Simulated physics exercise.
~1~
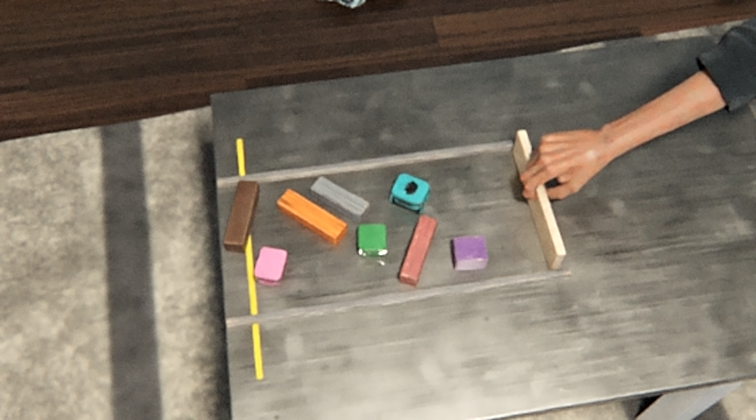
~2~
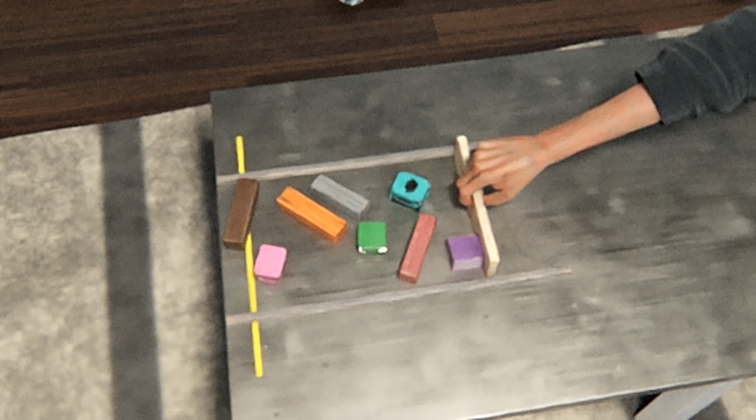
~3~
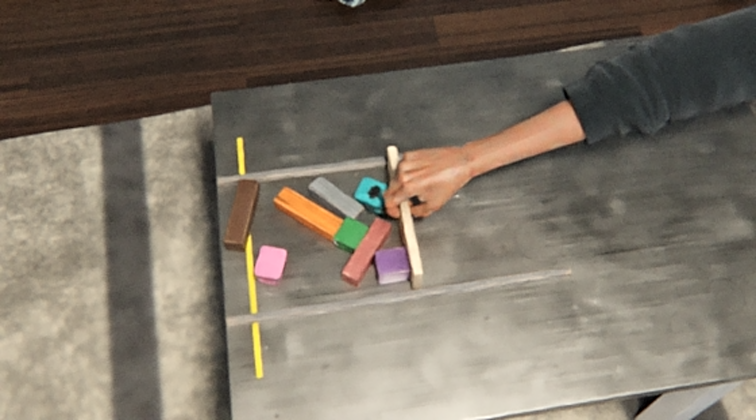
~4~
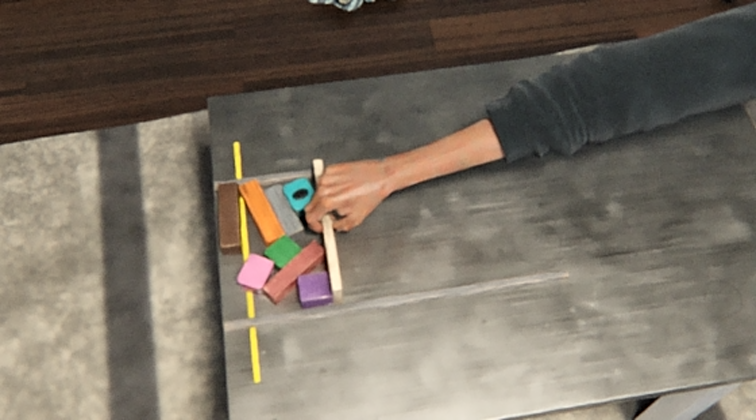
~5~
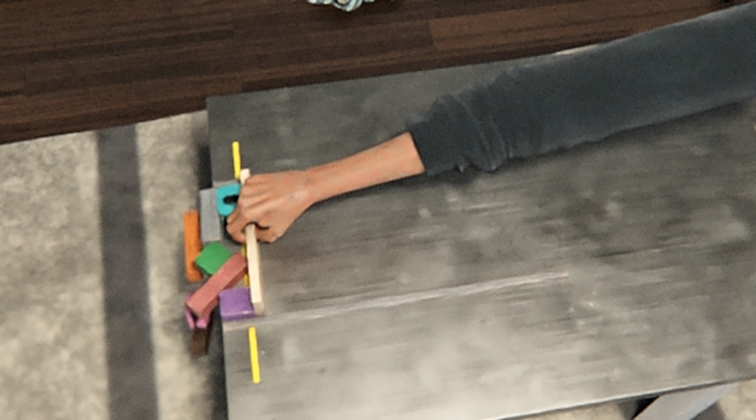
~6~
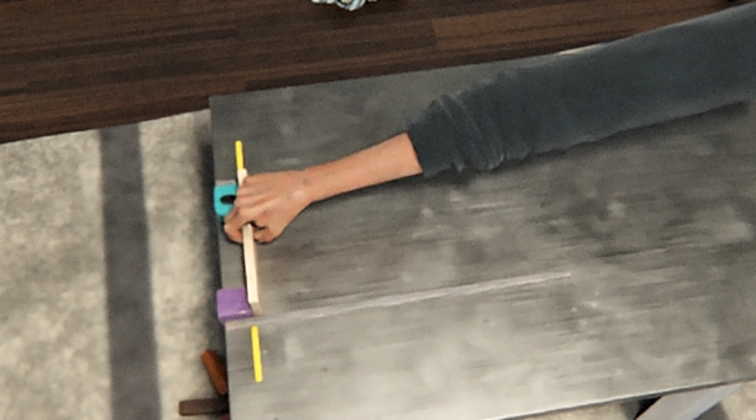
A hand swept a wooden board leftward across a dark table, gathering eight scattered colored blocks and pushing them toward the yellow tape line, until six tumbled off the left edge and only the teal and purple ones stayed on the tabletop.
